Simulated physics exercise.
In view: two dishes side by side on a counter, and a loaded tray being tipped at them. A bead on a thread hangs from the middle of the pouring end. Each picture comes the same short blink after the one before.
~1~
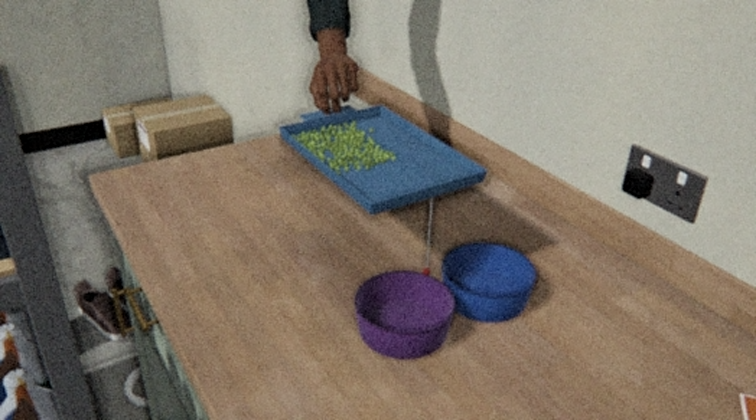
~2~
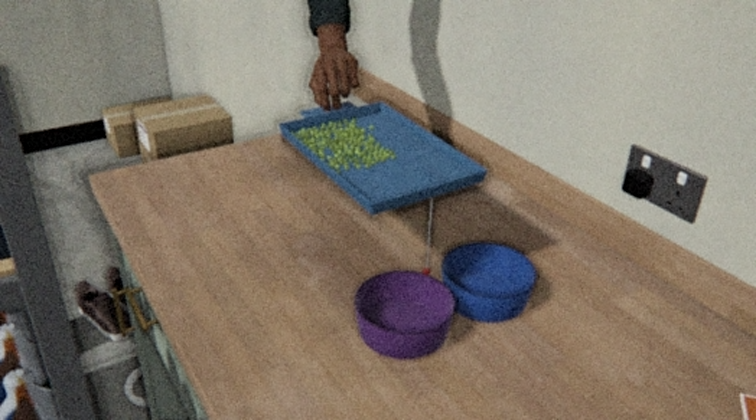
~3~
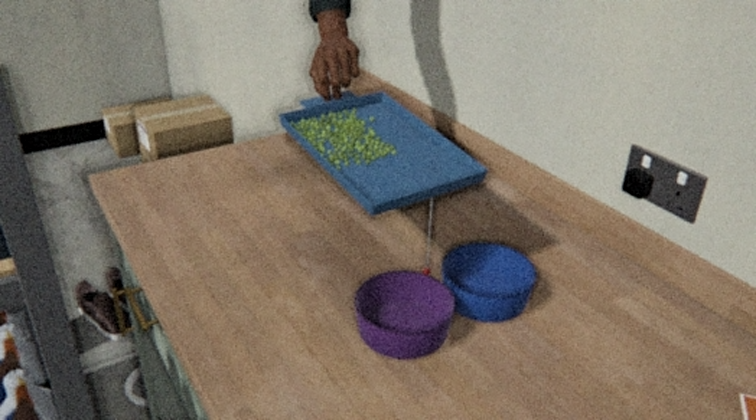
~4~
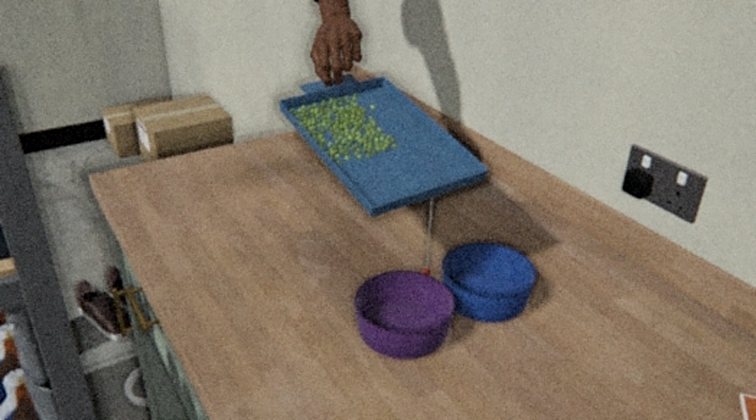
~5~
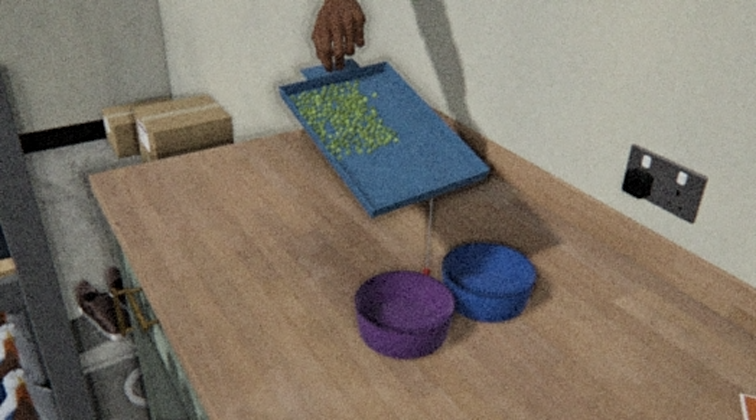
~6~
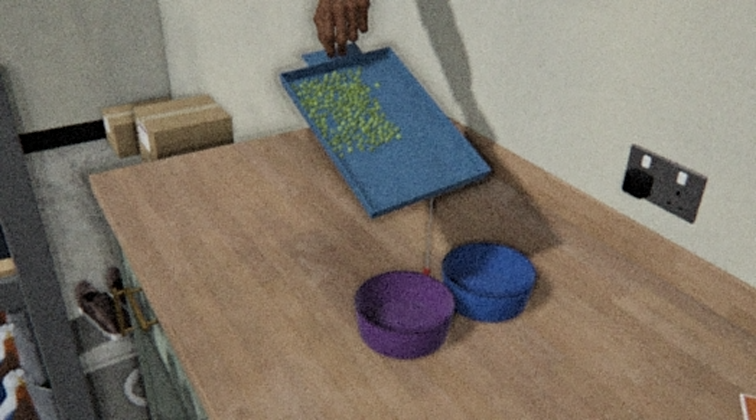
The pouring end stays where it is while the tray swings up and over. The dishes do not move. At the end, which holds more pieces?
The left one ends fuller.
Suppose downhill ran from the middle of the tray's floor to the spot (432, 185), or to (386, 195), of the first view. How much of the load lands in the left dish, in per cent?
Roughly 20 per cent, and 80 per cent.
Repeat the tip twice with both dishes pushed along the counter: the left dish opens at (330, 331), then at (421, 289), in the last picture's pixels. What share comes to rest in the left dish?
About 10 and 40 per cent.
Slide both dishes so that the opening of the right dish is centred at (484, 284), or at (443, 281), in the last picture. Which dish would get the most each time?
At the first place the left dish, at the second the dish on the left.
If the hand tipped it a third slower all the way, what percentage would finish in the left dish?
Near 90 %.
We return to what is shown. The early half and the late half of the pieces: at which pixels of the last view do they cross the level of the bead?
First near (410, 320), later near (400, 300).
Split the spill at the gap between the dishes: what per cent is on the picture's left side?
About 40 per cent.
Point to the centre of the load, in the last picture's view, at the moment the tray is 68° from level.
At about (393, 213).
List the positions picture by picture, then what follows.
Corners of the pouring end (372, 202) and (484, 170), level; middle of the load (345, 144), dried peas; left dish (433, 341); right dish (518, 305); bead on its thread (427, 272), in the first frame.
Corners of the pouring end (373, 202) and (484, 170), level; middle of the load (345, 142), in the second frame.
Corners of the pouring end (373, 204) and (485, 169), tipped barely, lowest at the left corner; middle of the load (345, 135), in the third frame.
Corners of the pouring end (373, 206) and (486, 169), tipped a little, lowest at the left corner; middle of the load (345, 124), in the fourth frame.
Corners of the pouring end (374, 208) and (487, 169), tipped clearly, lowest at the left corner; middle of the load (346, 115), in the fifth frame.
Corners of the pouring end (374, 210) and (488, 169), tipped clearly, lowest at the left corner; middle of the load (349, 107), roughly a quarter on the move; left dish (433, 341); right dish (518, 305), in the sixth frame.
Just after the last frame, tray tipped steeply; roughly two thirds on the tray; just a few in the left dish; roughly a third in the air.
A moment on, tray tipped past a quarter turn; roughly a quarter on the tray; roughly a third in the left dish; roughly a quarter outside both; about a tenth in the air.
Further on, tray tipped past a quarter turn; the larger part in the left dish; roughly a quarter outside both.
When it is over, tray tipped past a quarter turn; the larger part in the left dish; not one in the right dish; roughly a quarter outside both.
